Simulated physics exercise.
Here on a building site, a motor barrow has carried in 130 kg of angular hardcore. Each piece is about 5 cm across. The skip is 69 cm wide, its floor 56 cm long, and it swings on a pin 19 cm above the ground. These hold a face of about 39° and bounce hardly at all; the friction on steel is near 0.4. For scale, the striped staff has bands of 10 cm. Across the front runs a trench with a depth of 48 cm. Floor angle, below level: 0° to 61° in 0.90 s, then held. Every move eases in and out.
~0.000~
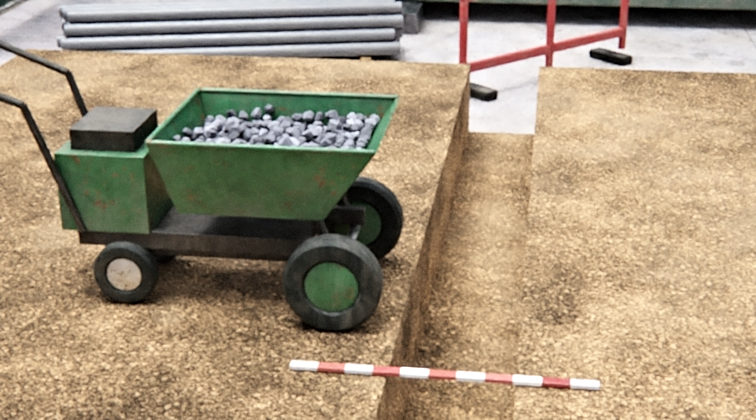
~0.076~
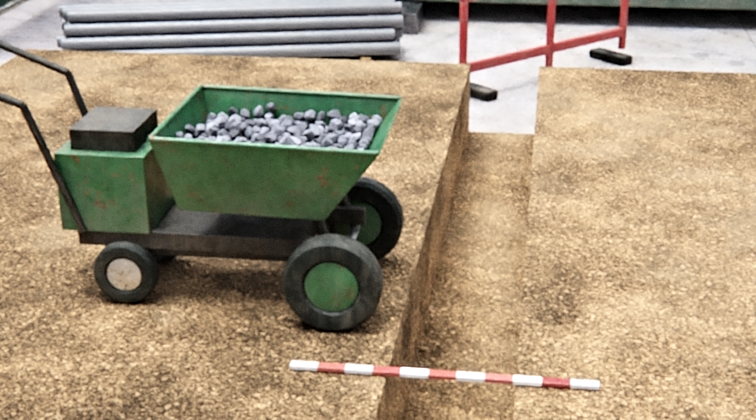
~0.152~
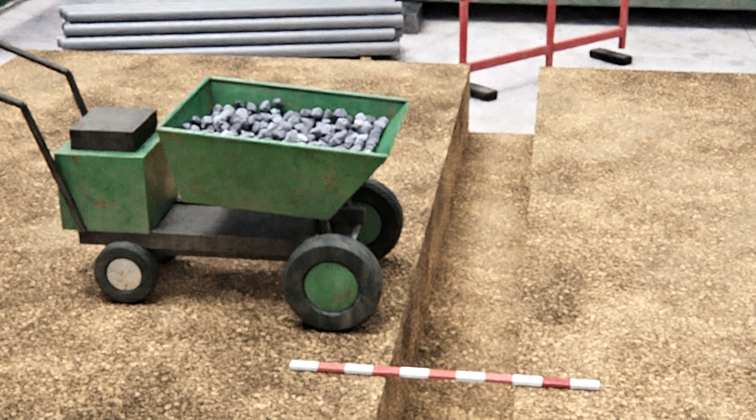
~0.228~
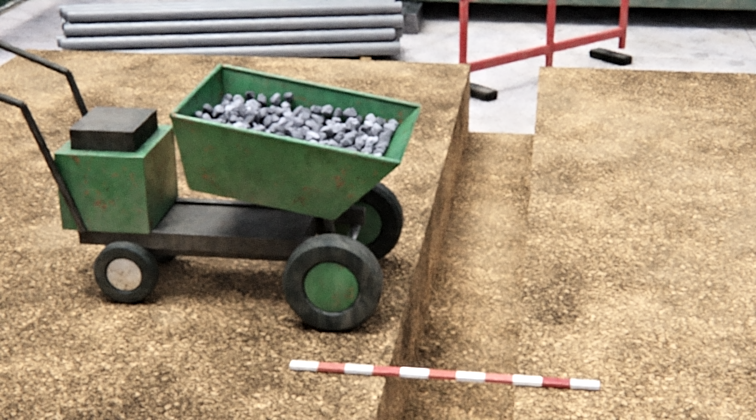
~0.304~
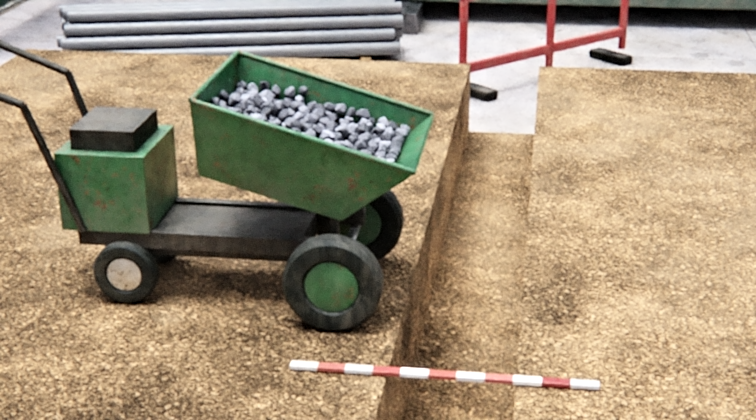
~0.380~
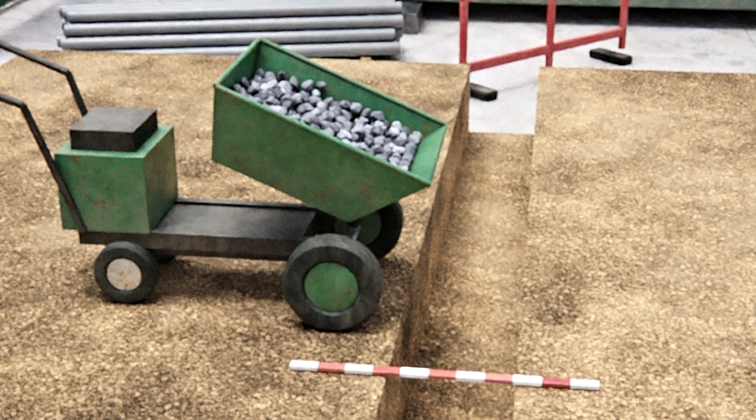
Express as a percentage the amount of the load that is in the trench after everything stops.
The amount is close to 14 per cent of the load.
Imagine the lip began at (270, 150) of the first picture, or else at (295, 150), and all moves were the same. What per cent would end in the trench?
Estimates: 30 % then 30 %.
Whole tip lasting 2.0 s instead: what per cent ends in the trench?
About 10%.
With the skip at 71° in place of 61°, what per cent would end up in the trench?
In that case some 45 per cent.
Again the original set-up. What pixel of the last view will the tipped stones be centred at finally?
The middle should be near (531, 299).
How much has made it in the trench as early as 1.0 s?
Close to 0 per cent has got there by then.
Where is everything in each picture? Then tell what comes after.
Lip at (375, 153), floor tilted 0°, highest stones at (250, 127), in the first picture.
Lip at (378, 154), floor tilted 1°, highest stones at (246, 125); the stones move at 0.3 m/s on average, in the second picture.
The skip is at 5°, its lip at (386, 157); the top of the load is at (240, 118); the stones move at 0.5 m/s on average, in the third picture.
Lip at (399, 163), floor tilted 10°, highest stones at (248, 110); the stones move at 0.7 m/s on average, in the fourth picture.
Lip at (414, 172), floor tilted 16°, highest stones at (245, 98); the stones move at 0.8 m/s on average, in the fifth picture.
The skip is at 23°, its lip at (430, 184); the top of the load is at (263, 85); the stones move at 0.9 m/s on average, in the sixth picture.
After 0.7 s the floor is at 52°; 100 % in the skip; the foremost stones are at (450, 211).
After 1.0 s the floor is at 61°; 98 % in the skip, 2 % in the trench; the foremost stones are at (518, 255).
After 1.4 s the floor is at 61°; 79 % in the skip, 7 % in the trench, 14 % past the trench; the foremost stones are at (628, 303).
After 3.3 s the floor is at 61°; 70 % in the skip, 14 % in the trench, 16 % past the trench; the foremost stones are at (681, 315).
